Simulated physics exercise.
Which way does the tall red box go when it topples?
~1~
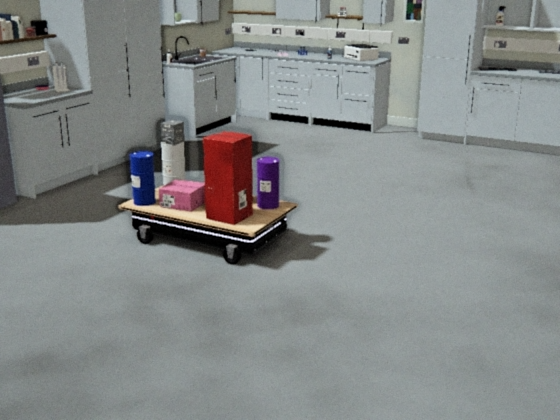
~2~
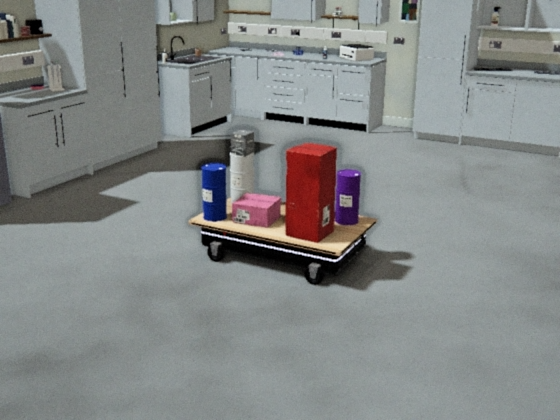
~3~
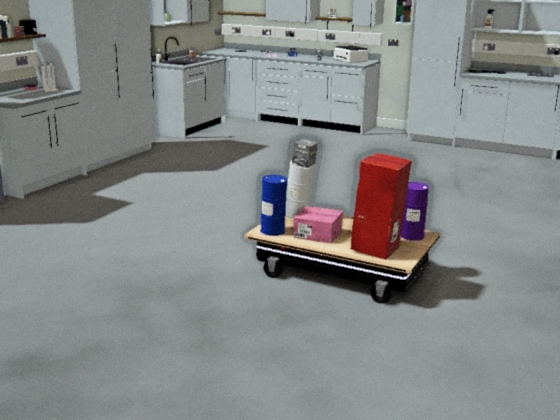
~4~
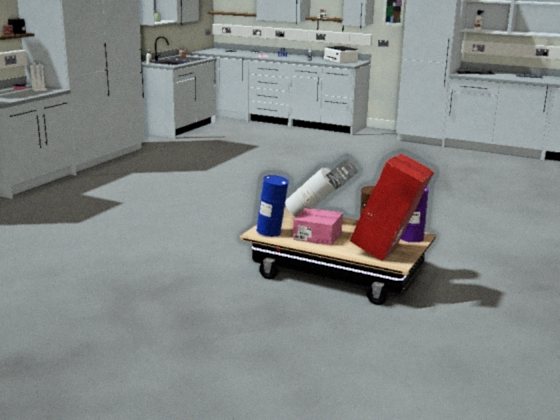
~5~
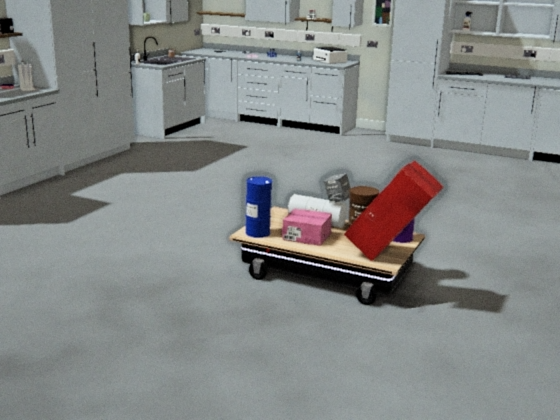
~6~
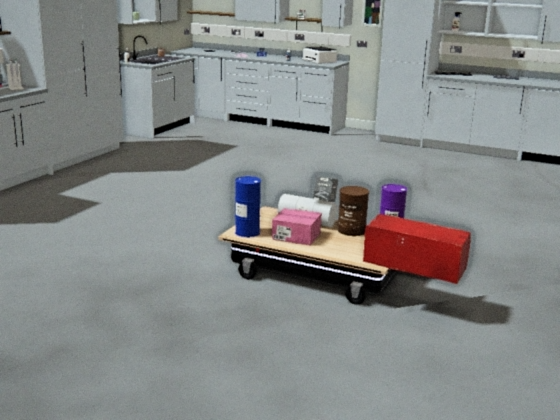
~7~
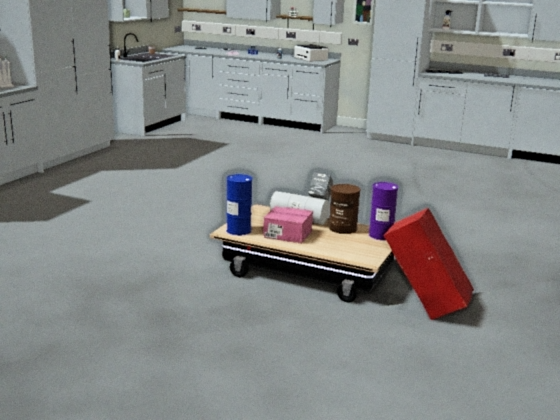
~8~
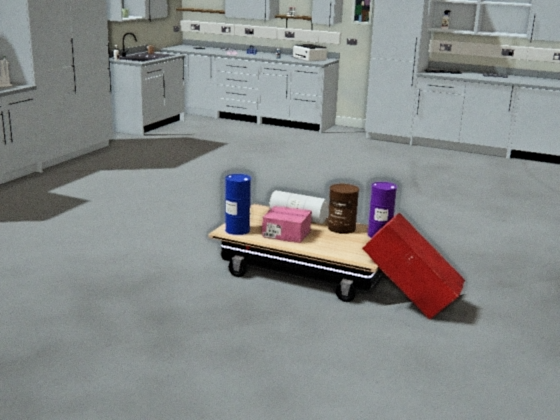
It tips and moves to the right, going over the right edge of the cart's deck.
